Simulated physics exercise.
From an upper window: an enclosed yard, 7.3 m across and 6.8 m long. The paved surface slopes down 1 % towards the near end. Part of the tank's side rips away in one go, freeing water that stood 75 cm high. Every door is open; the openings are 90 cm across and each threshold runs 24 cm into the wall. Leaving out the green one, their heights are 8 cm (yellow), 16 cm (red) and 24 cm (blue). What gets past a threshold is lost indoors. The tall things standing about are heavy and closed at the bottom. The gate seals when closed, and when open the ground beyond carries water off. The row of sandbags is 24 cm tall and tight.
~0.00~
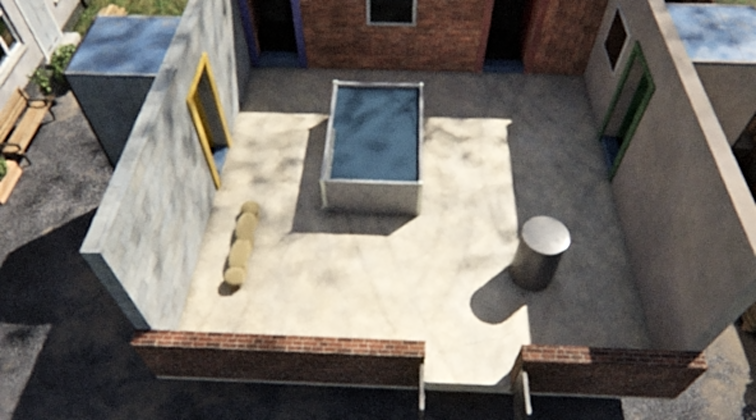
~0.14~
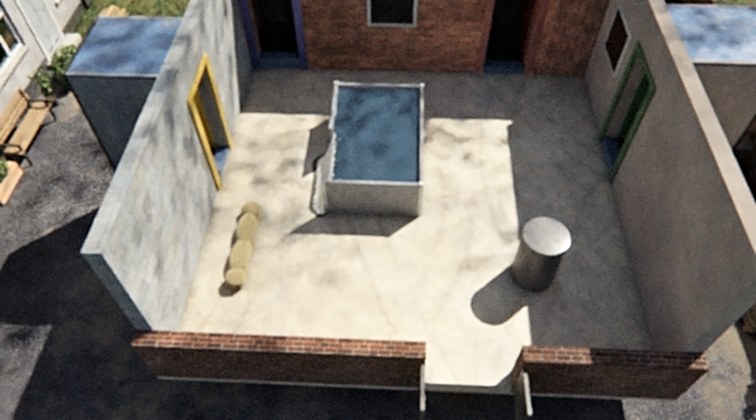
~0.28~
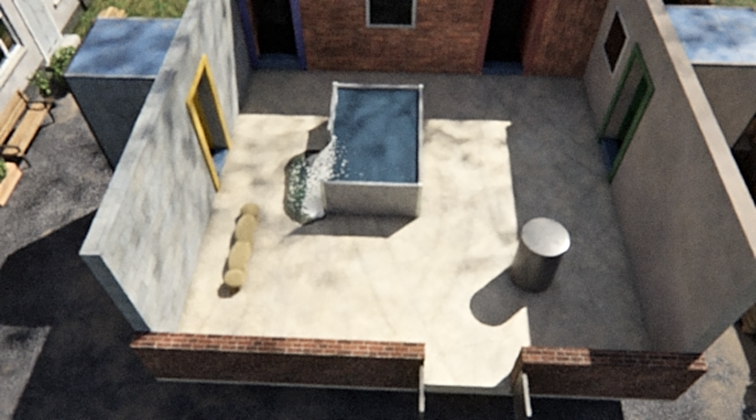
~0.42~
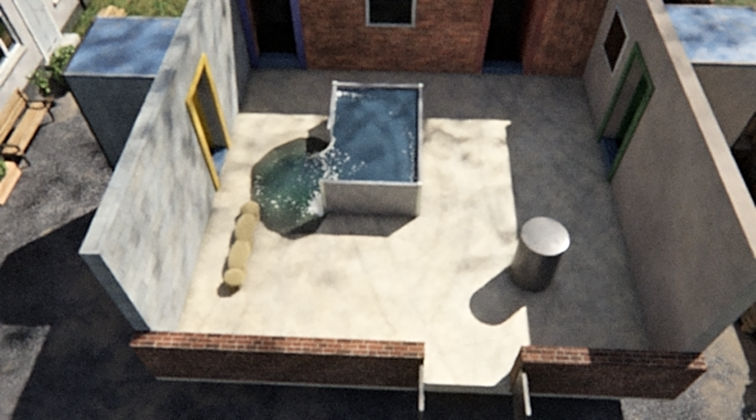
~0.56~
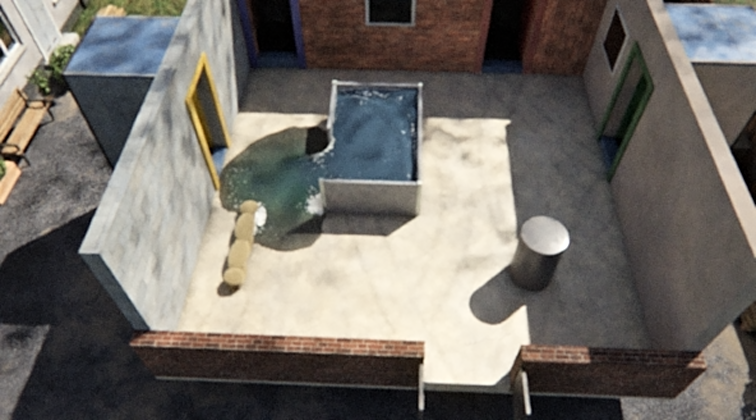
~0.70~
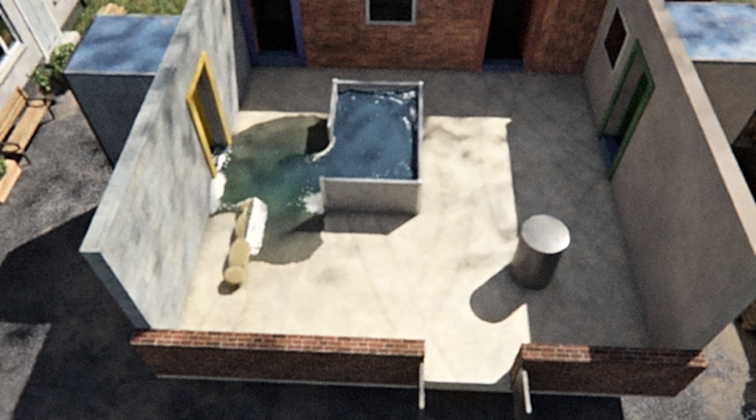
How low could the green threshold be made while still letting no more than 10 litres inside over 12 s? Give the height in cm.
At least 6.5 cm or so.
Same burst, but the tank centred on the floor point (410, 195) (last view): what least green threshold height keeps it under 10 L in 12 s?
About 8.0 cm.
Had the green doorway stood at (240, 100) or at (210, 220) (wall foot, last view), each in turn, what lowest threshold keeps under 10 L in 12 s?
About 6.0 and 39 cm.
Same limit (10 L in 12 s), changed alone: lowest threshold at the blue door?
Roughly 14.5 cm at blue.
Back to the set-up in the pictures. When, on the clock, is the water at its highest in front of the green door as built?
Around 8.5 s.
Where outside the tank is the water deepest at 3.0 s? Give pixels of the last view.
Near (175, 343).
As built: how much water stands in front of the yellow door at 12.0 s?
About 5.5 cm.
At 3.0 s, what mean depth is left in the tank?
About 28 cm.
After 1.4 s water covers 20 % of the floor, deepest (48 cm) near (215, 196); it has not reached the green door.
After 3.0 s water covers 30 % of the floor, deepest (38 cm) near (175, 343); it has not reached the green door.
After 12.0 s water covers 95 % of the floor, deepest (10 cm) near (172, 354); 7 cm at the green door, 0 litres in over its 17 cm threshold.
At the green door as built, the water arrived by 7.9 s and peaked near 10 cm at 8.6 s.
Run again over the same 12 s with other heights there, 14 litres in over 6 cm, 3 litres over 8 cm. The limit of 10 litres is kept from about 6.5 cm up.
